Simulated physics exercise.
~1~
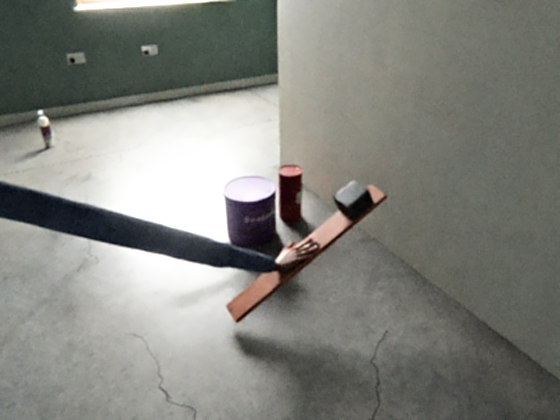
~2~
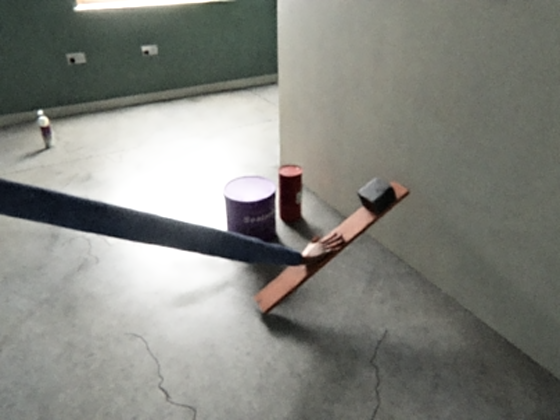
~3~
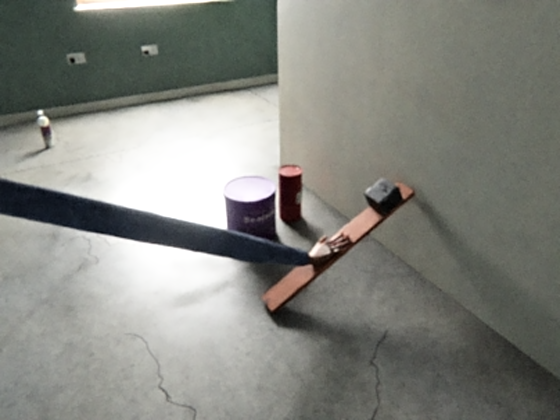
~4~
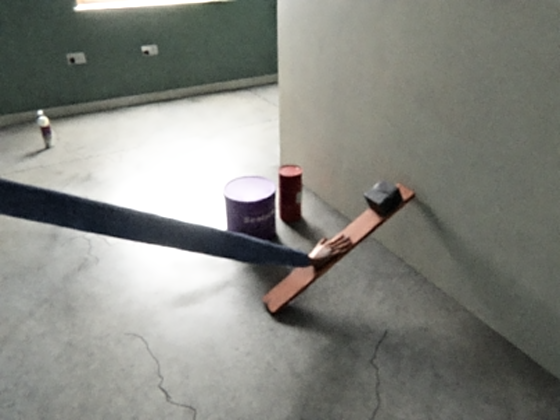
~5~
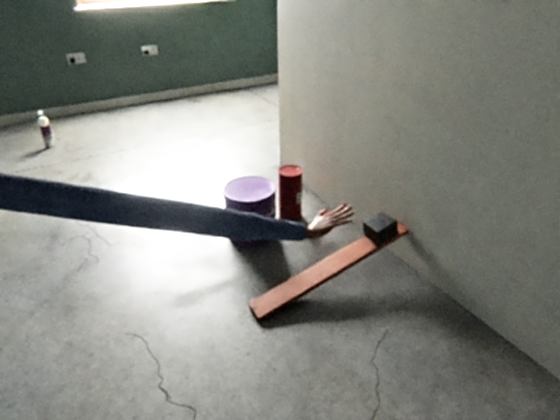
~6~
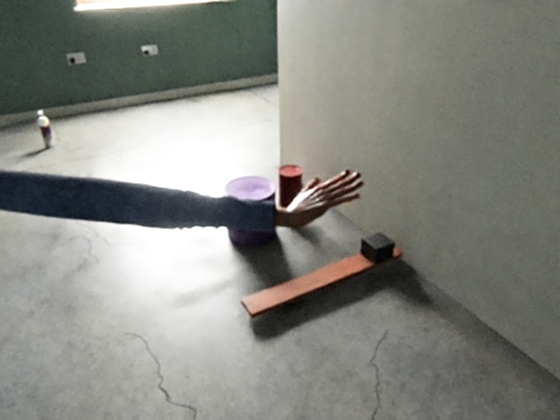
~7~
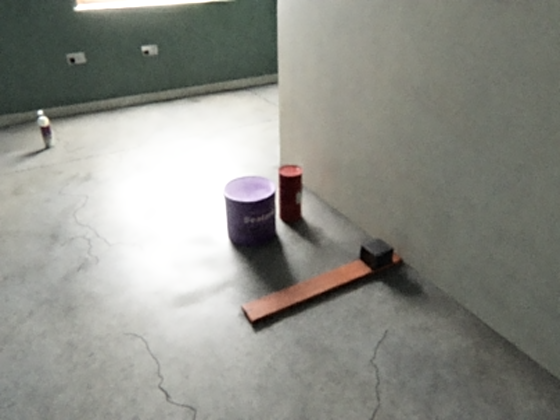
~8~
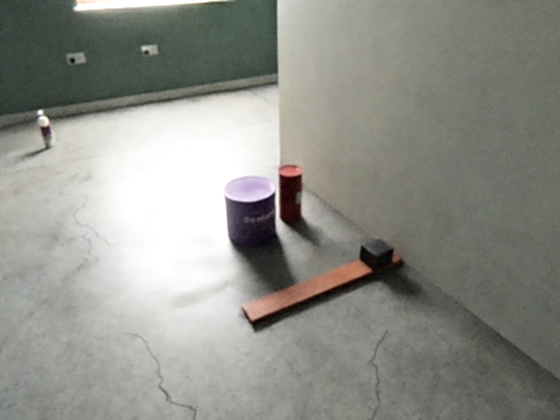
We see a hand move a tilted orange plank with a dark block on it rightward to a pale wall, near a purple pail and red canister. The hand lets go and withdraws, and the plank slides down to lie low by the wall, block still on it.
